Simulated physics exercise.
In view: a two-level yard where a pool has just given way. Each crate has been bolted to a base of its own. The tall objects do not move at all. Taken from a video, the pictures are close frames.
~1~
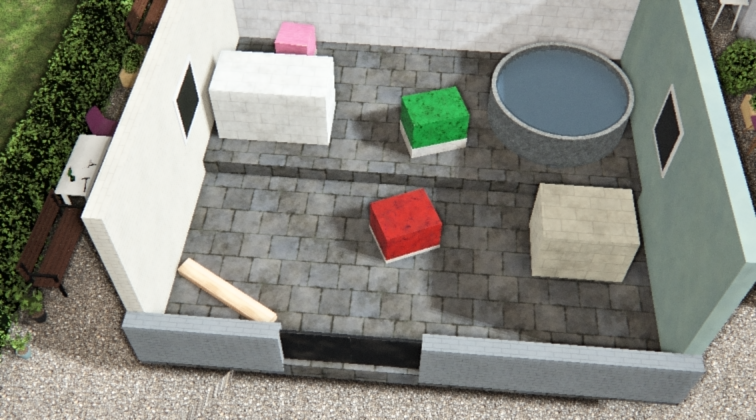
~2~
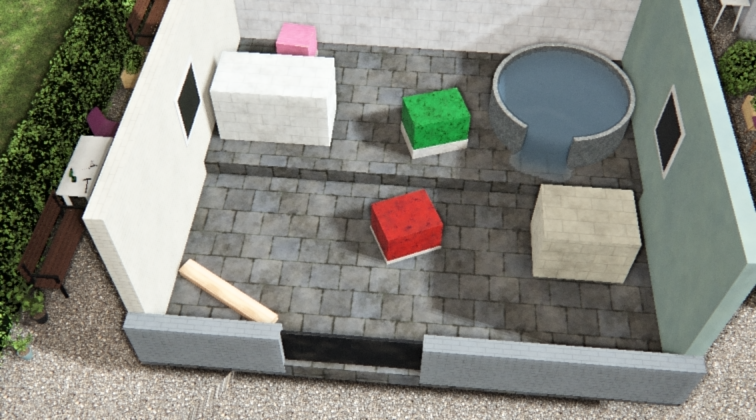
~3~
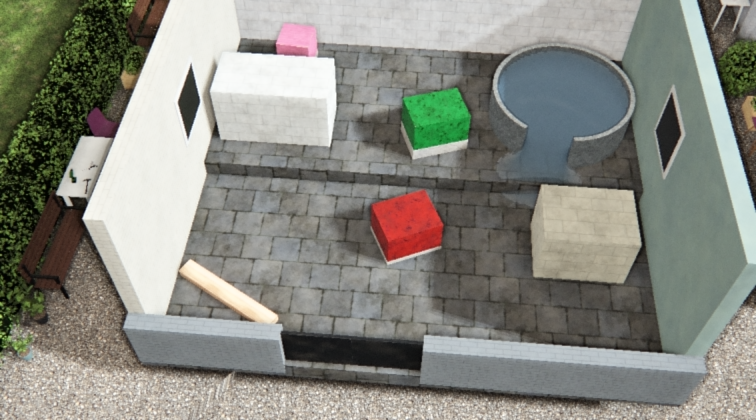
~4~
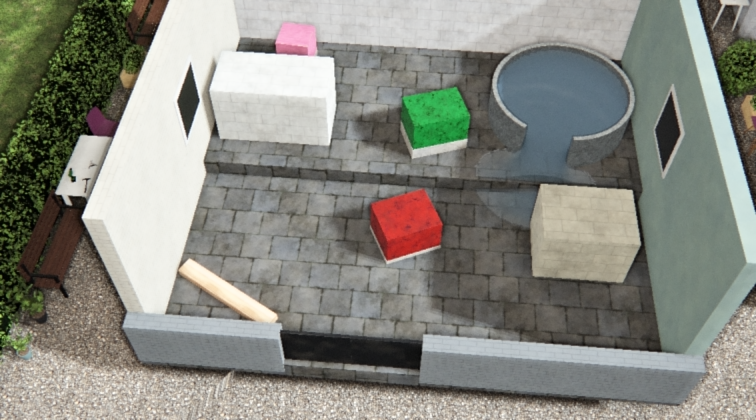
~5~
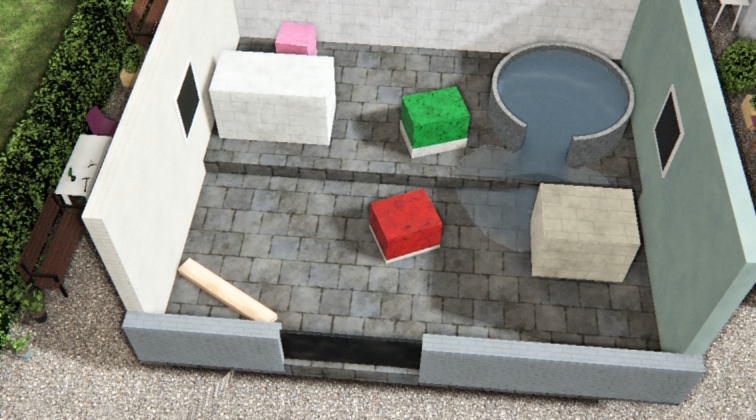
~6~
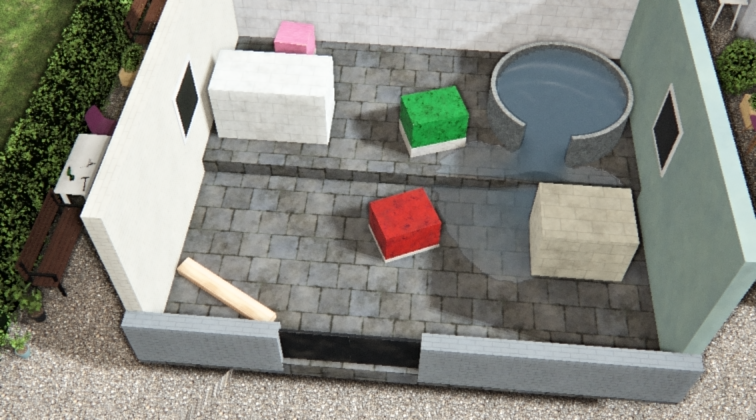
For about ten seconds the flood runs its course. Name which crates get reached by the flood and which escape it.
The green crate remains moisture-free, the pink crate remains moisture-free, the red crate picks up moisture.
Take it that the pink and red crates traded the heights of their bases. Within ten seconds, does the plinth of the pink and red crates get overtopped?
After the swap, pink avoids the flood while red is flooded.
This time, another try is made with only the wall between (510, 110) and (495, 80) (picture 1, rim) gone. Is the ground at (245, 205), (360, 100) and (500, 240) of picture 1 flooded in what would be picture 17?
First: Spared by the leak. Second: Reached by the flood. Third: Reached by the flood.
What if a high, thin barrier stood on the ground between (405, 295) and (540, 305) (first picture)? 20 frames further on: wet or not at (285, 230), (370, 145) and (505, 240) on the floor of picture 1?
As listed: Awash, clear, covered.
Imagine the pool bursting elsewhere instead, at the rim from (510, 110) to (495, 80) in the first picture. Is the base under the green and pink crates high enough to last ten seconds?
As I see it, green is doused and pink is doused.
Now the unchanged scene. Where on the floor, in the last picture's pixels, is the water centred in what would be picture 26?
Around pixel (510, 194).
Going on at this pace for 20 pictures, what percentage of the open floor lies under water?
About 45 per cent.
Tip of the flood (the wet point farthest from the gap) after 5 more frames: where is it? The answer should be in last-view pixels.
Somewhere near (435, 359).
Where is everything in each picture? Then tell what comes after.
In the first frame, still water in the round pool at (561, 92).
In the second frame, water pours out at (544, 155) and has run to a hidden place.
In the third frame, the front is at (505, 180), out from the gap at (544, 156).
In the fourth frame, water pours out at (544, 155) and has run to (510, 220).
In the fifth frame, water pours out at (544, 154) and has run to (518, 248).
In the sixth frame, the front is at (490, 271), out from the gap at (543, 153).
A moment on, water covers 20 % of the floor; the green crate water round its plinth, the pink crate not reached, the red crate water round its plinth.
Next, water covers 30 % of the floor; the green crate water round its plinth, the pink crate not reached, the red crate water round its plinth.
Then, water covers 45 % of the floor; the green crate water round its plinth, the pink crate not reached, the red crate water round its plinth.
Later, water covers 60 % of the floor; the green crate water round its plinth, the pink crate not reached, the red crate water round its plinth.
In the end, water covers 60 % of the floor; the green crate stayed above the water, the pink crate stayed above the water, the red crate was topped.
